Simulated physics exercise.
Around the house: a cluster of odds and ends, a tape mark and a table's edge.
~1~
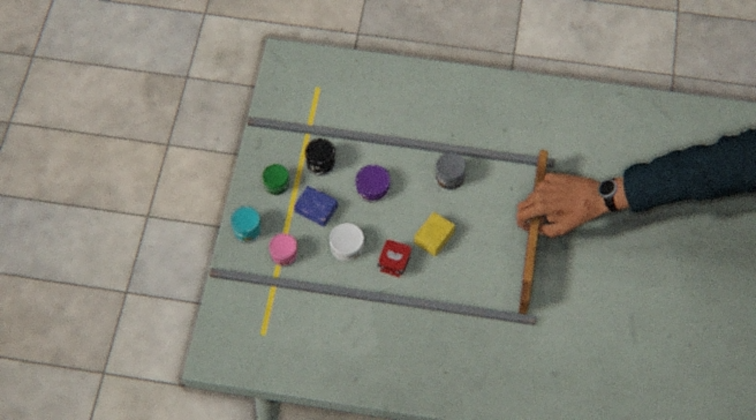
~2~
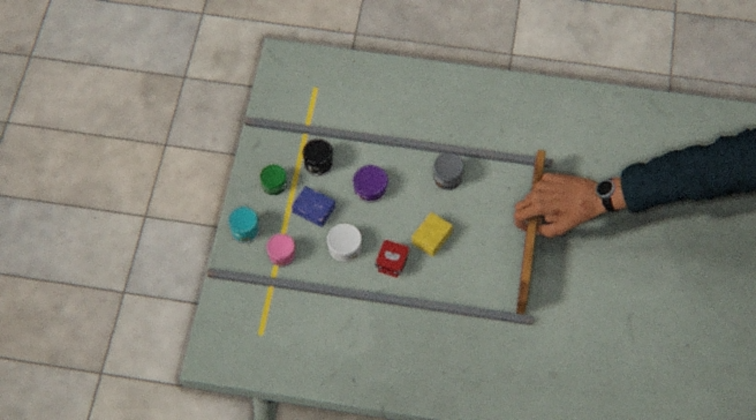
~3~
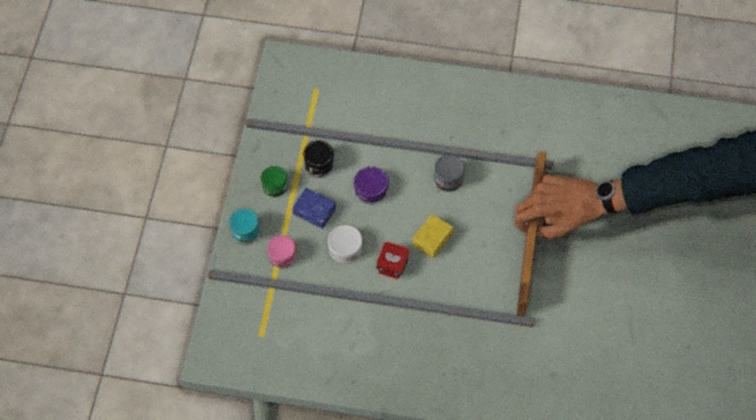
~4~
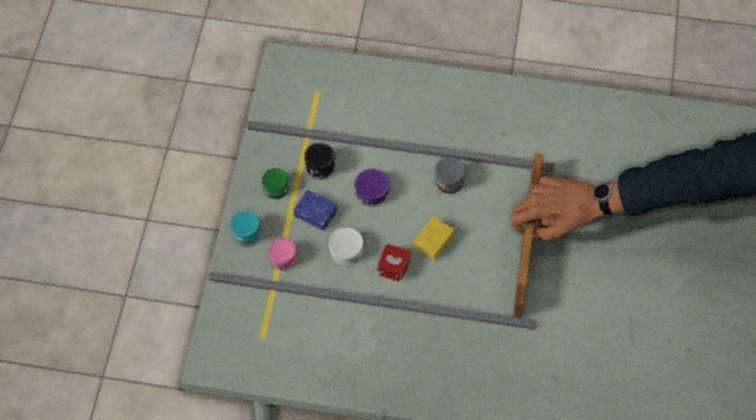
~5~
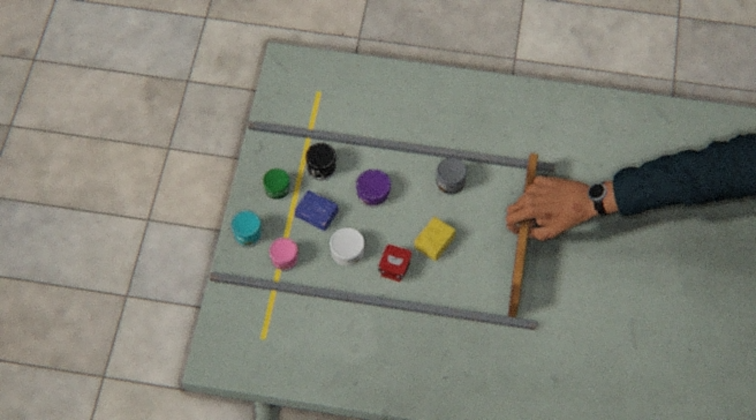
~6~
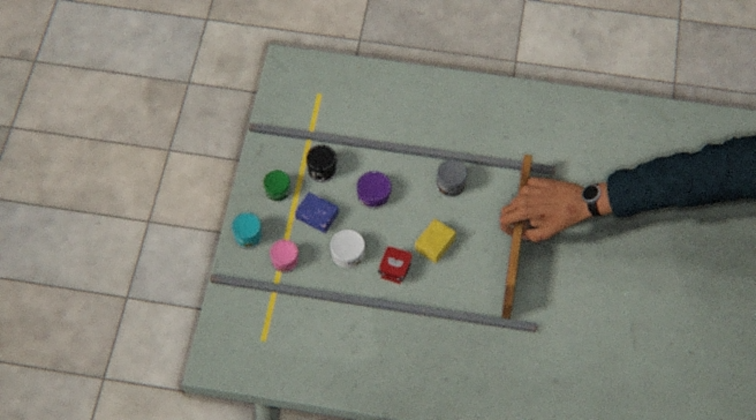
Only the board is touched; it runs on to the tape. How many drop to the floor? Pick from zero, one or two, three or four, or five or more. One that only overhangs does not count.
The number that fall off is one or two.
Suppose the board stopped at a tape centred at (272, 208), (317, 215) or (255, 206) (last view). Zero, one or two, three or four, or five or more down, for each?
In that order: One or two; none; more than four.
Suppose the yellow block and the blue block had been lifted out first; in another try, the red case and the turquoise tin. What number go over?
First 1, then 0.
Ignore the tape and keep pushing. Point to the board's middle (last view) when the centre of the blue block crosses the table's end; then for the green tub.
At (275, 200) for the blue block; at (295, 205) for the green tub.
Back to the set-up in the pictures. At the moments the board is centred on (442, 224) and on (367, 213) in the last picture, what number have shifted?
2 and 5.
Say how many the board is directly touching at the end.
In contact: 4.
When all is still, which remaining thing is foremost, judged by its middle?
That is the green tub.
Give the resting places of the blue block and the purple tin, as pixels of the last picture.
Near (250, 199) and (282, 181).
A little later, none off yet; turquoise tin at rest near (247, 231); green tub at rest near (277, 186); pink pot at rest near (284, 256).
When it is over, the number that fall off is one or two; down, turquoise tin.
